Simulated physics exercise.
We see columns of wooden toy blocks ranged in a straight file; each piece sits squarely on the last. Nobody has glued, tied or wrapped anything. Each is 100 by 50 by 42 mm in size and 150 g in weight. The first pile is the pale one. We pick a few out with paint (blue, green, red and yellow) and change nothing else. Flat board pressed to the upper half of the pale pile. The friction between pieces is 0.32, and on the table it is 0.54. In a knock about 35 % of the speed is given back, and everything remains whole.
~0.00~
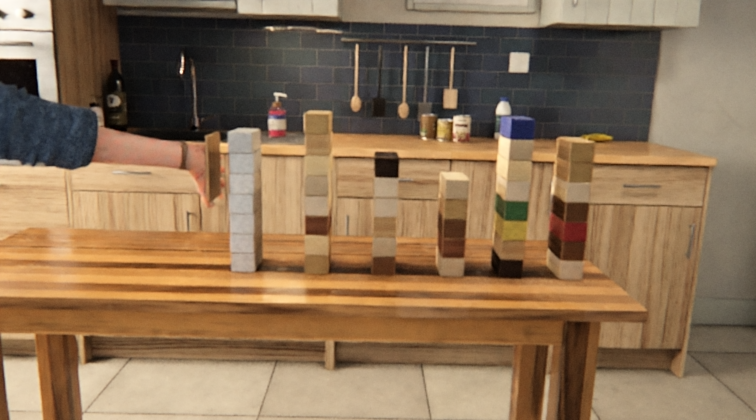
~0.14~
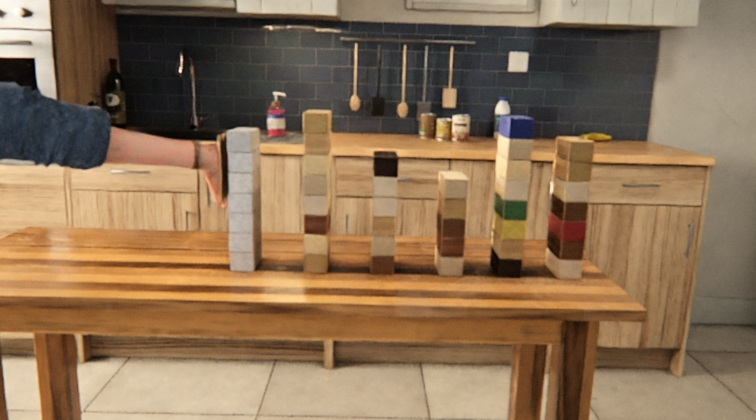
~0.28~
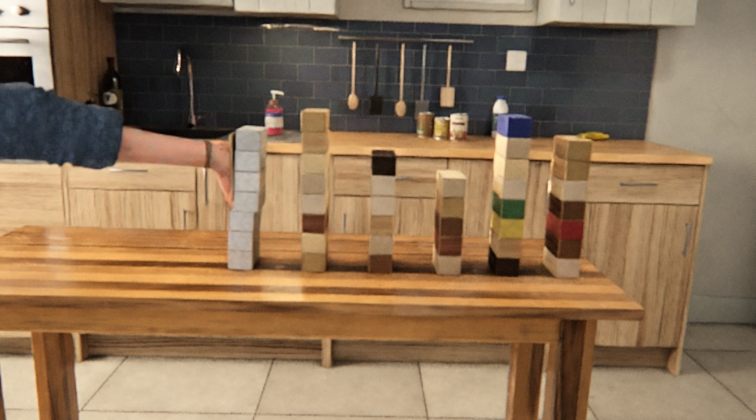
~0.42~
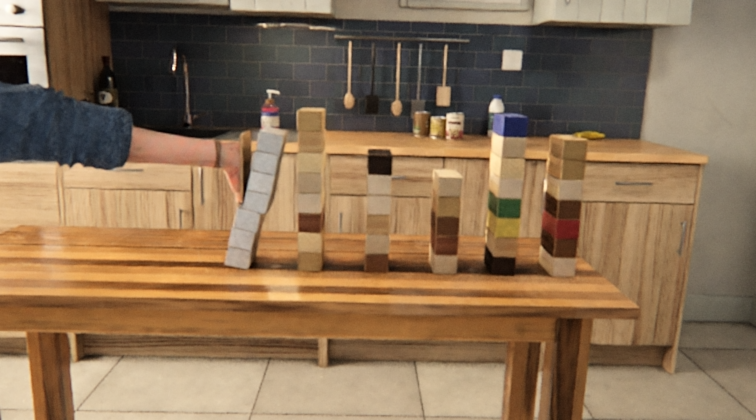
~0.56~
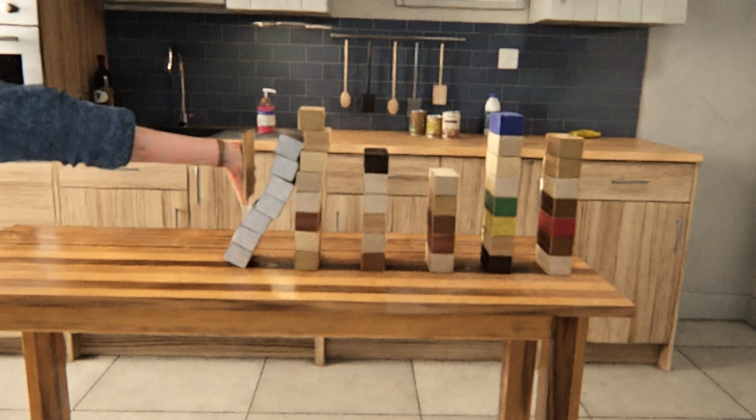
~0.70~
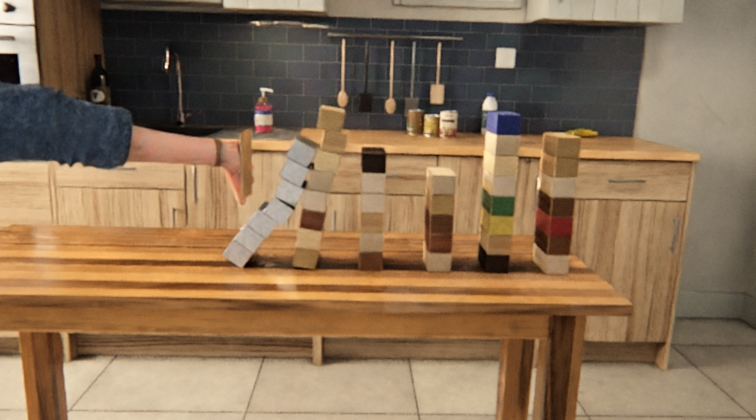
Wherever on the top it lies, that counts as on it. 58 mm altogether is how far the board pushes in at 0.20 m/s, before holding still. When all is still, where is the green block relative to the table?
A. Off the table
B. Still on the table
A, off the table.
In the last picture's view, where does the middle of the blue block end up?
Near pixel (505, 221).
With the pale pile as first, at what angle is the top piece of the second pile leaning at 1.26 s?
Roughly 10 degrees.
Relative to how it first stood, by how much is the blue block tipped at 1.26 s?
About 20 degrees.
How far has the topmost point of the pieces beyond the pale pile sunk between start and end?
19 cm.
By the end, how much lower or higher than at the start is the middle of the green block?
88 centimetres lower, roughly.
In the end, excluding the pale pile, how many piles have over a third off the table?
The answer is 2.
After 0.92 s, 7 of the pale pile down; none of the 34 other blocks off the table, 13 disturbed; green block unmoved.
After 1.26 s, 7 of the pale pile down; none of the 34 other blocks off the table, 28 disturbed; green block 6° from how it stood; blue block 19° from how it stood.
After 1.74 s, 7 of the pale pile down; 7 of the 34 other blocks off the table; green block on its side; red block upside down.
After 2.22 s, 7 of the pale pile down; 13 of the 34 other blocks off the table; green block upside down; red block upside down.
In the end (2.5 s), 7 of the pale pile down; 13 of the 34 other blocks off the table; green block upside down; blue block upside down; red block 69° from how it stood, 81 cm lower. From the last view, middles, blue block near (505, 221).
